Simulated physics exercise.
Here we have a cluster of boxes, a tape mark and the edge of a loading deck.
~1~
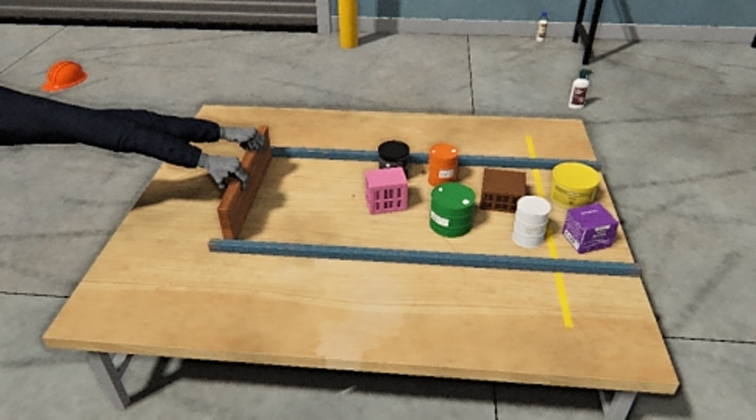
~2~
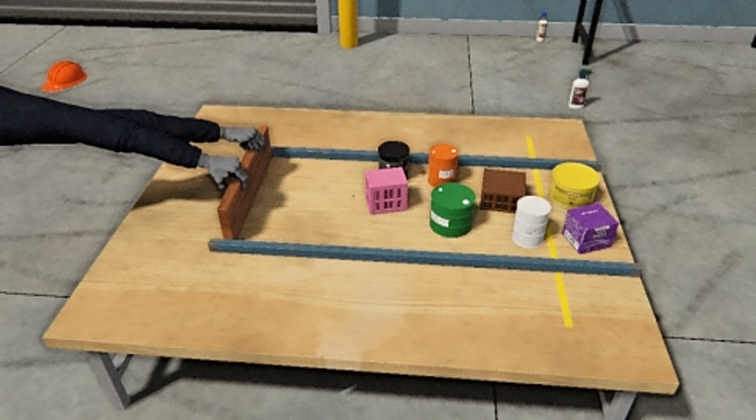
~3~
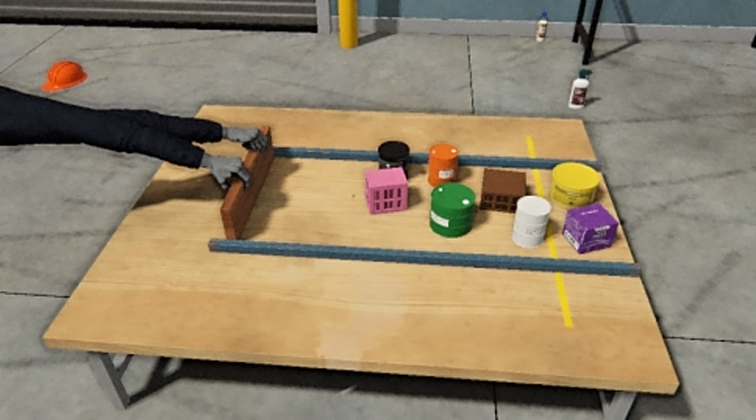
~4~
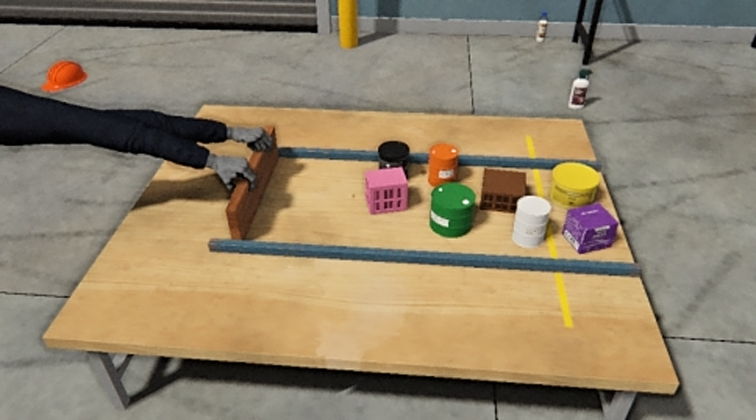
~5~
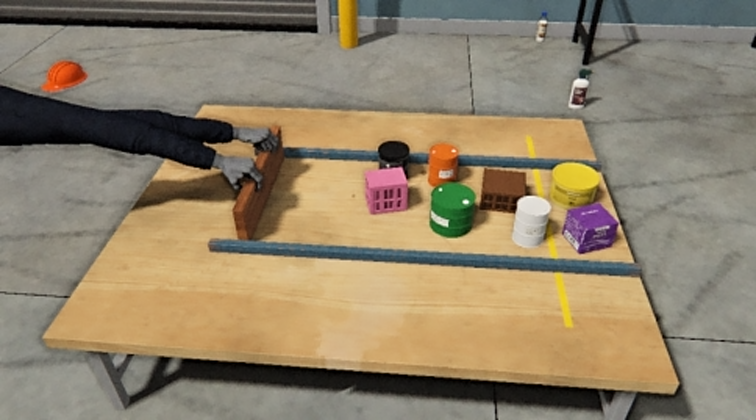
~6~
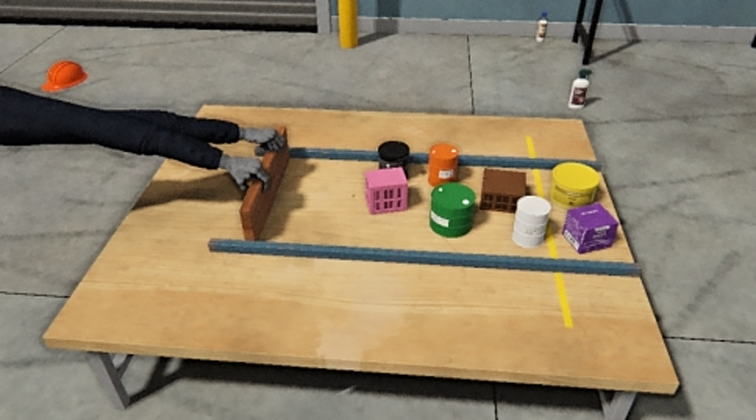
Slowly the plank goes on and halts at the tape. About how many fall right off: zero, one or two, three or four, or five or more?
The number that fall off is one or two.
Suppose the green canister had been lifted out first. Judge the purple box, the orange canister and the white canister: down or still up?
The purple box survives, the orange canister is kept, the white canister remains up.
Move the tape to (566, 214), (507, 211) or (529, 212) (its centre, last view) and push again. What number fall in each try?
It would be 3, 0 and 1.
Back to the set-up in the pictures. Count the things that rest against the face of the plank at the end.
It touches 3.
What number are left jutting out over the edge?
That would be 1.
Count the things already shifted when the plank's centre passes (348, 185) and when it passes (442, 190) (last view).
At the one place 0, at the other 5.
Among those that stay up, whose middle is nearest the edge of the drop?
Foremost is the brown crate.
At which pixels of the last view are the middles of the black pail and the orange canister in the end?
The black pail stops around (557, 171); the orange canister around (588, 176).
A little later, none off yet; purple box at rest near (590, 229); yellow pail at rest near (573, 187); white canister at rest near (531, 222).
When it is over, the number that fall off is one or two; down, yellow pail and purple box.
